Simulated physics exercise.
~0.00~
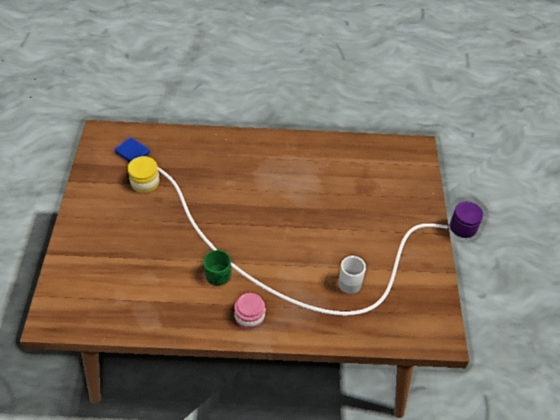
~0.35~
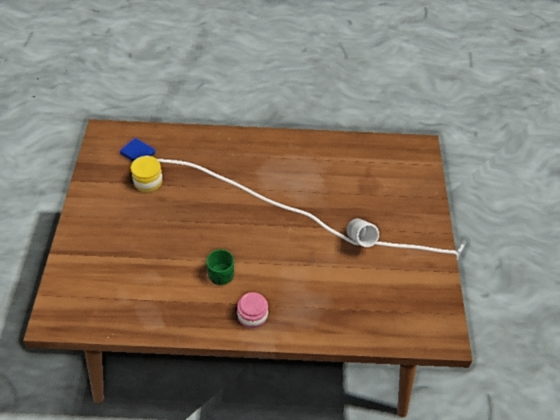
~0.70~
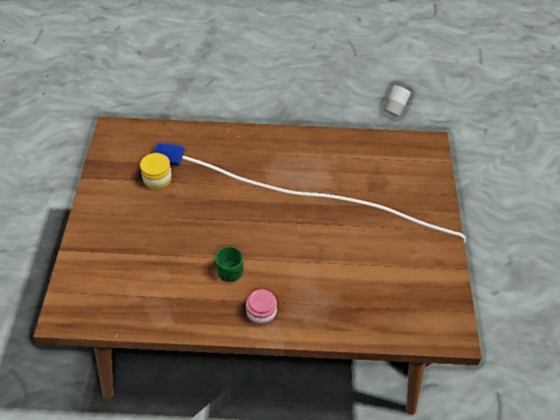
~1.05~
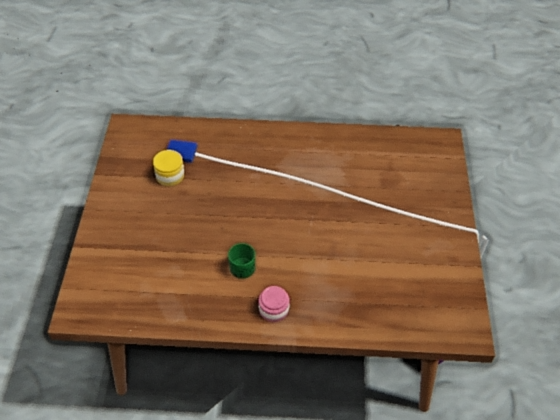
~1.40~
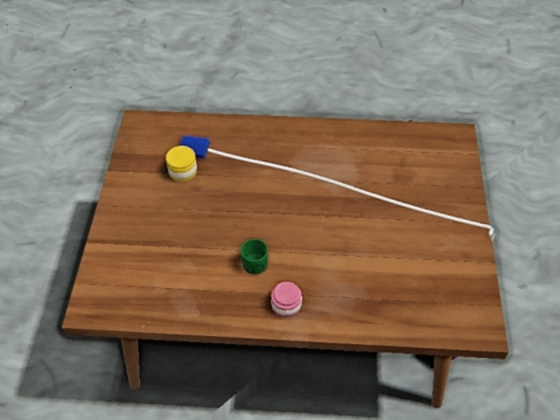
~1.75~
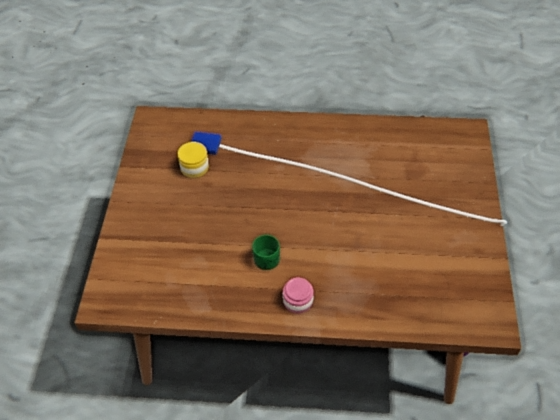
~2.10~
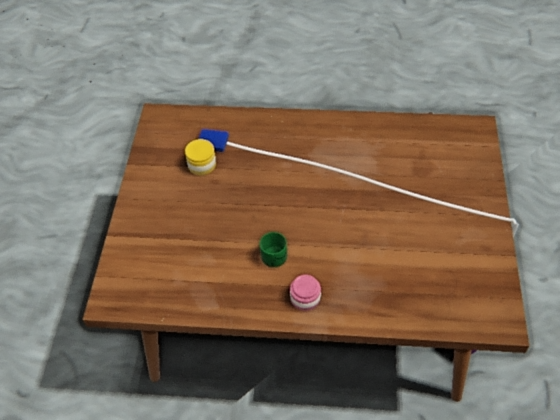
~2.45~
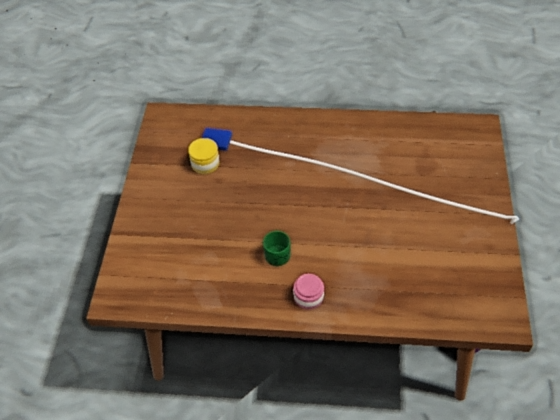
On a wooden table, a falling purple object's cable sweeps a white mug off the edge.
